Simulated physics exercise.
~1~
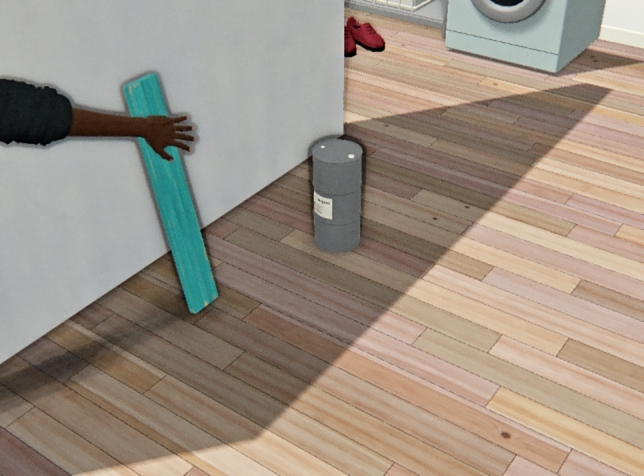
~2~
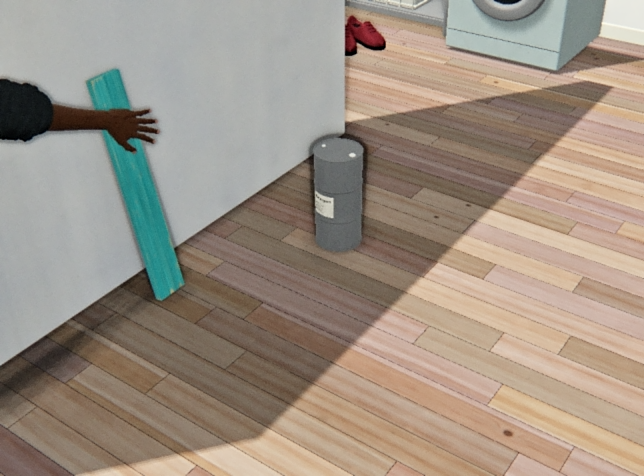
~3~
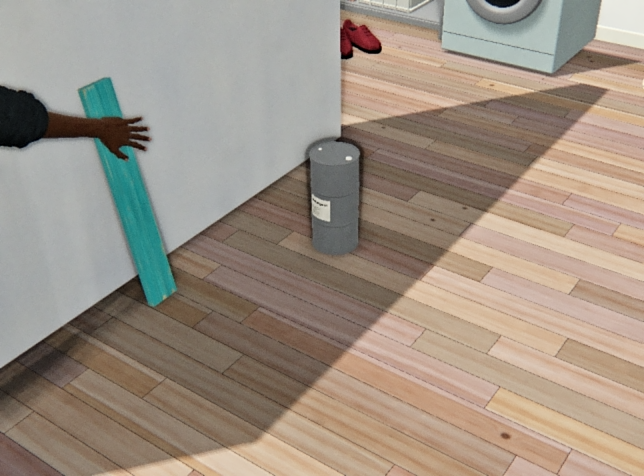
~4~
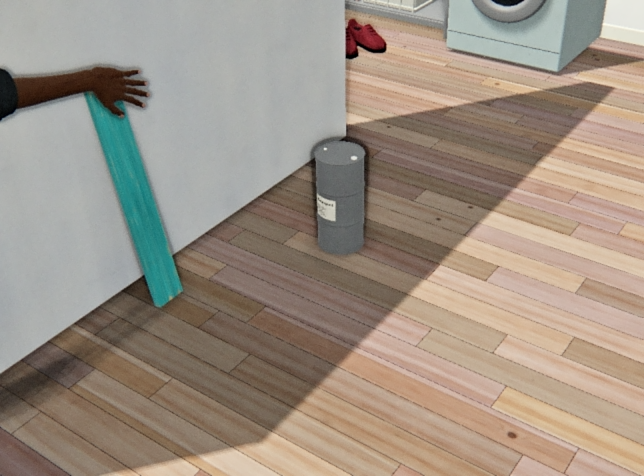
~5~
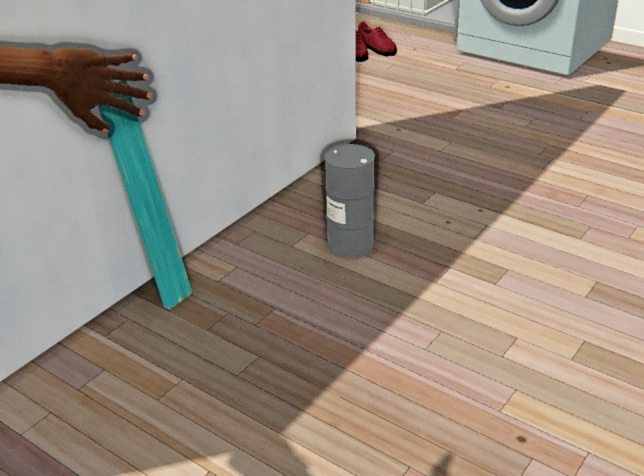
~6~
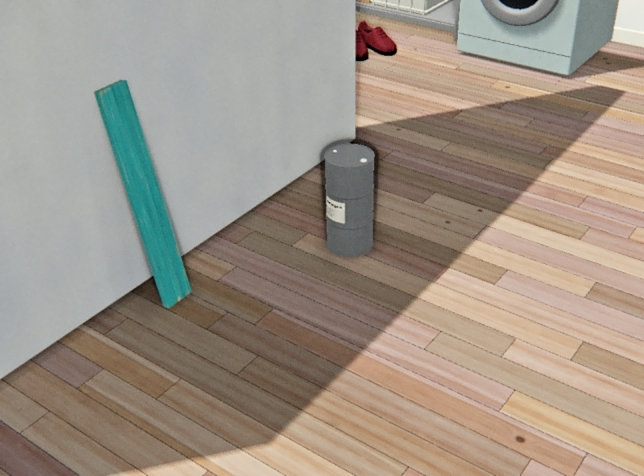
Beside a bare wall, a hand shifts a turquoise plank left and lets go, leaving it leaning near a still grey canister.
